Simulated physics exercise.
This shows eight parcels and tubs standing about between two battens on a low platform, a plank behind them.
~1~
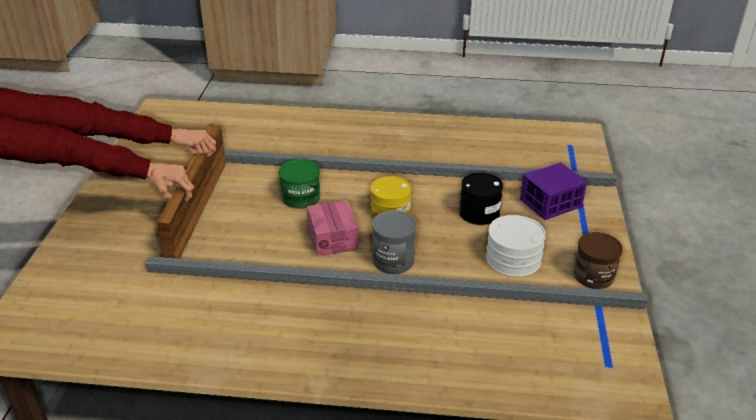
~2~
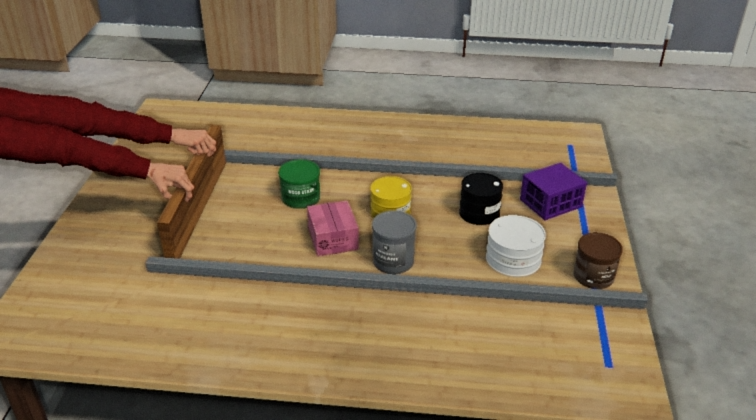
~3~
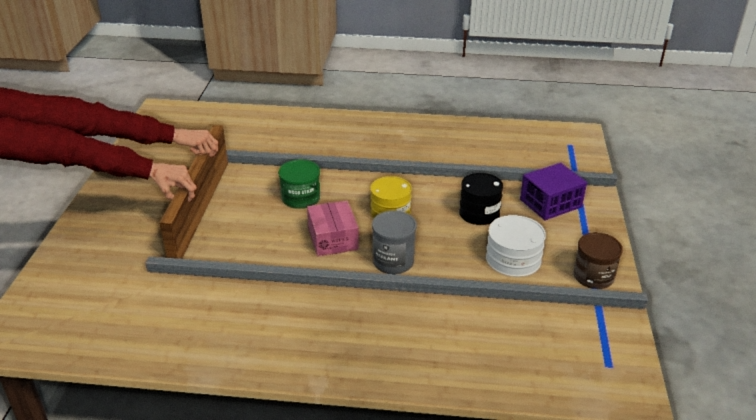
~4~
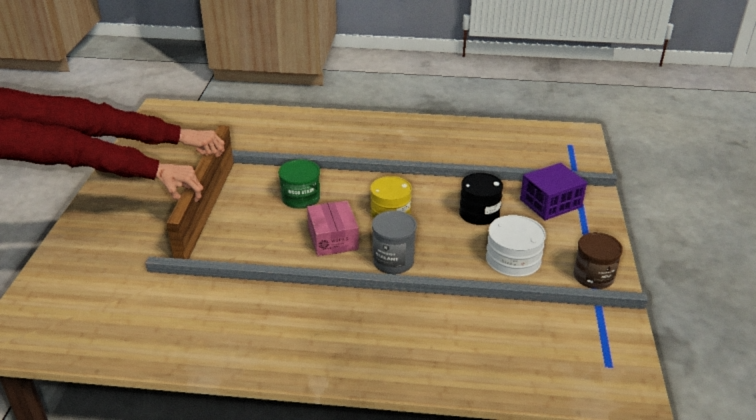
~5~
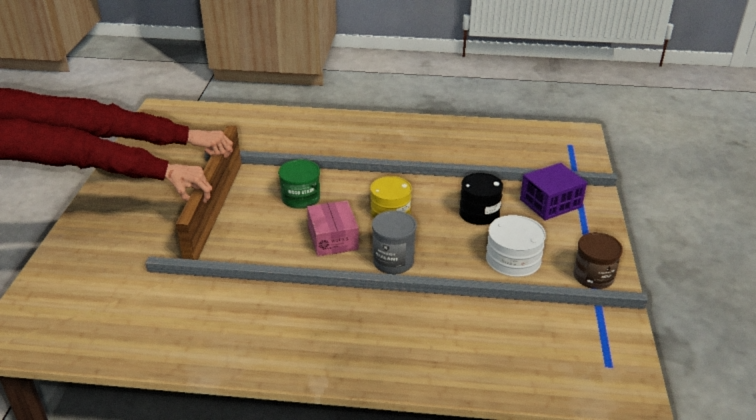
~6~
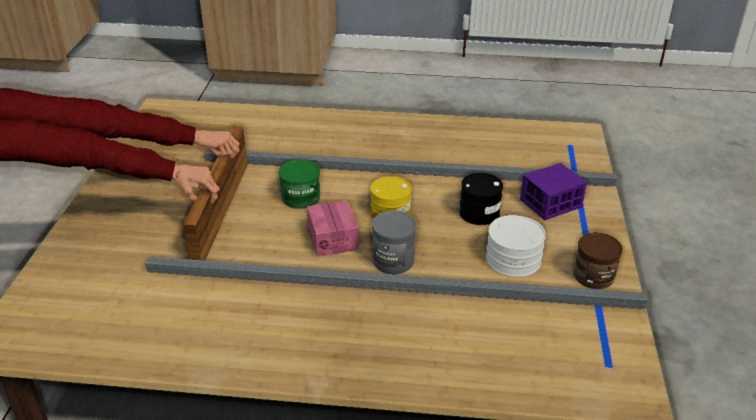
In this clip, two hands in red sleeves slide a wooden plank slowly a short way right between two grey battens on a wooden surface, while the colourful tubs, pink parcel and purple crate ahead of it stay still.
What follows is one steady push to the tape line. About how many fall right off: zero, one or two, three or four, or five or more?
As it turns out, the number that fall off is five or more.
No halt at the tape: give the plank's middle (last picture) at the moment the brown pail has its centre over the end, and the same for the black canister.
At (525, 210) for the brown pail; at (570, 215) for the black canister.
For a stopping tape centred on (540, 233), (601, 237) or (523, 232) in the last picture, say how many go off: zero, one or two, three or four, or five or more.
In that order: Just one or two; at least five; zero.
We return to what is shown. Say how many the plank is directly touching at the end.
It touches 3.
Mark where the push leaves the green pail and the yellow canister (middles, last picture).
The green pail stops around (604, 199); the yellow canister around (609, 227).
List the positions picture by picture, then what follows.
Brown pail (597, 261); purple crate (553, 191); white canister (515, 245); plank (195, 190); tape (586, 236), in the first picture.
Purple crate (553, 191); green pail (300, 184), in the second picture.
White canister (515, 245); yellow canister (391, 200), in the third picture.
Brown pail (597, 261); plank (203, 190), in the fourth picture.
Purple crate (553, 191); grey pail (394, 243), in the fifth picture.
Brown pail (597, 261); purple crate (553, 191); white canister (515, 245); plank (219, 191); tape (586, 236), in the sixth picture.
Soon after, none off yet; brown pail at rest near (597, 261); purple crate at rest near (553, 191); white canister at rest near (515, 245).
In the end, the number that fall off is five or more; gone, grey pail, black canister, white canister, purple crate and brown pail.
